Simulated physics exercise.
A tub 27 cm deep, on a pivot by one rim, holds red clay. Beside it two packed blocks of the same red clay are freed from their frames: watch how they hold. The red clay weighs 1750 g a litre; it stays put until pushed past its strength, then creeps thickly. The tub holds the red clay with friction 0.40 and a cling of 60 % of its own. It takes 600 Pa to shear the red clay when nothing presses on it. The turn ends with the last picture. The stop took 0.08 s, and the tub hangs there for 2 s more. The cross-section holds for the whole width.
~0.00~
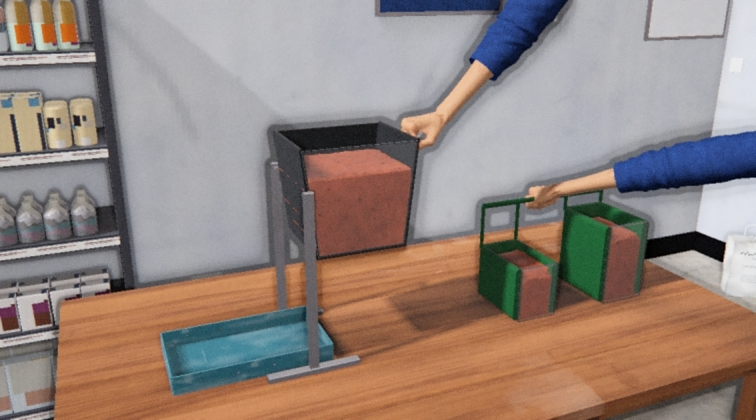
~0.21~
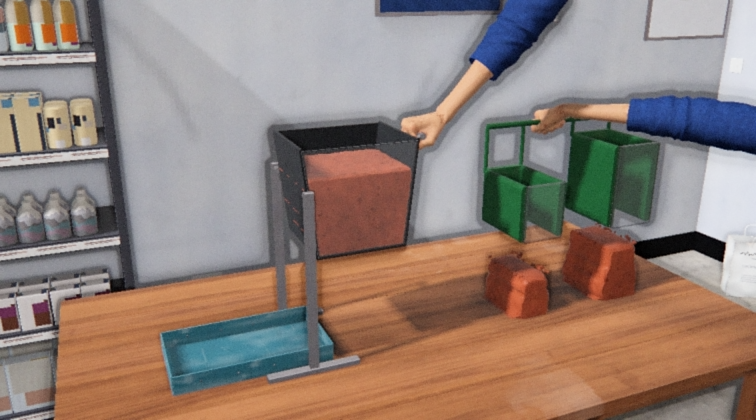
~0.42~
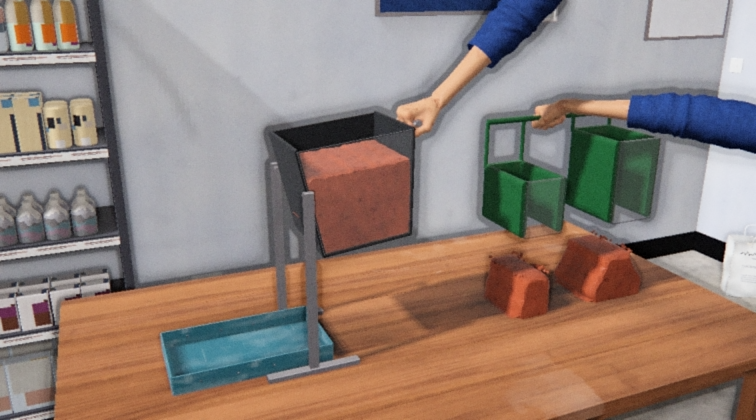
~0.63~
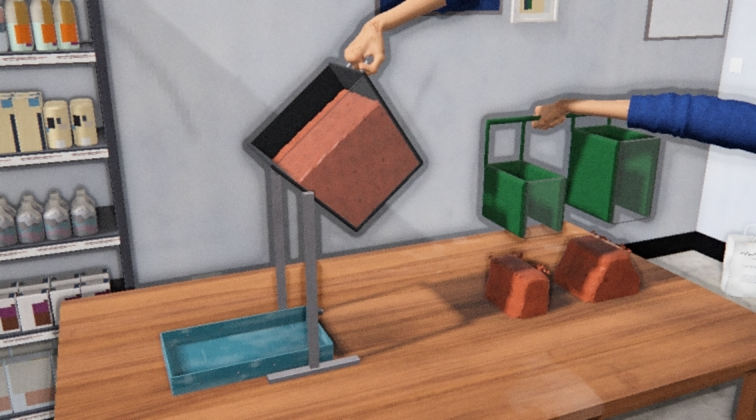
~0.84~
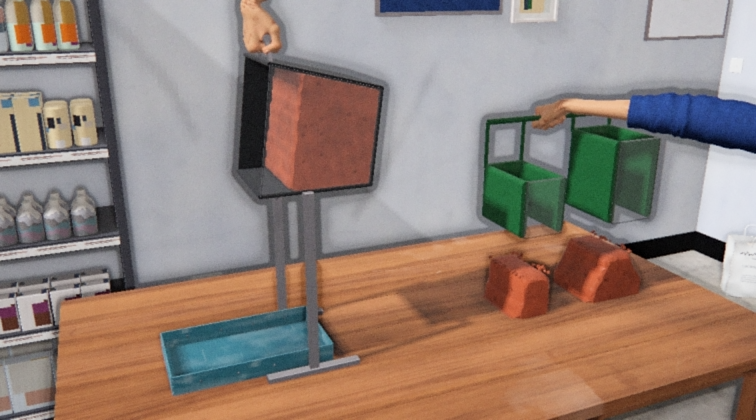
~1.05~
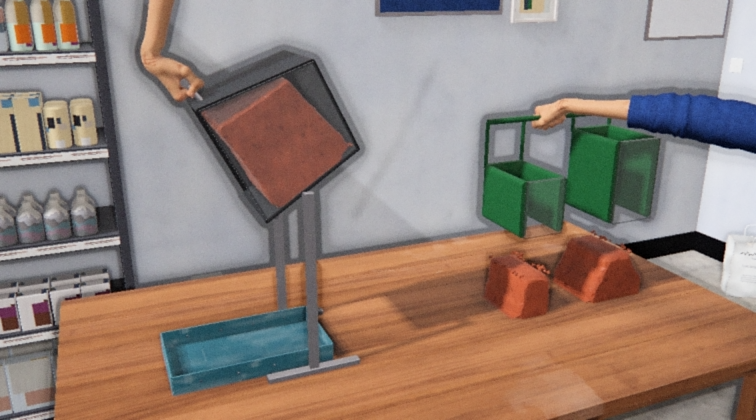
Green molds rise off red blocks, one sags, then a hand turns the clay tub left.
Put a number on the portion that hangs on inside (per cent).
It comes to some 0 %.
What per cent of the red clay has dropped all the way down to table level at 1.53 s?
Some 80 per cent.
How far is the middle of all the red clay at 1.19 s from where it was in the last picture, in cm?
About 15 cm.
After 1.19 s, the tub is at 117 degrees and holds 47 %.
After 1.36 s, the tub is at 117 degrees and holds 2 %.
After 1.53 s, the tub is at 117 degrees and holds 0 %.
After 1.70 s, the tub is at 117 degrees and holds 0 %.
After 3.05 s, the tub is at 117 degrees and holds 0 %.
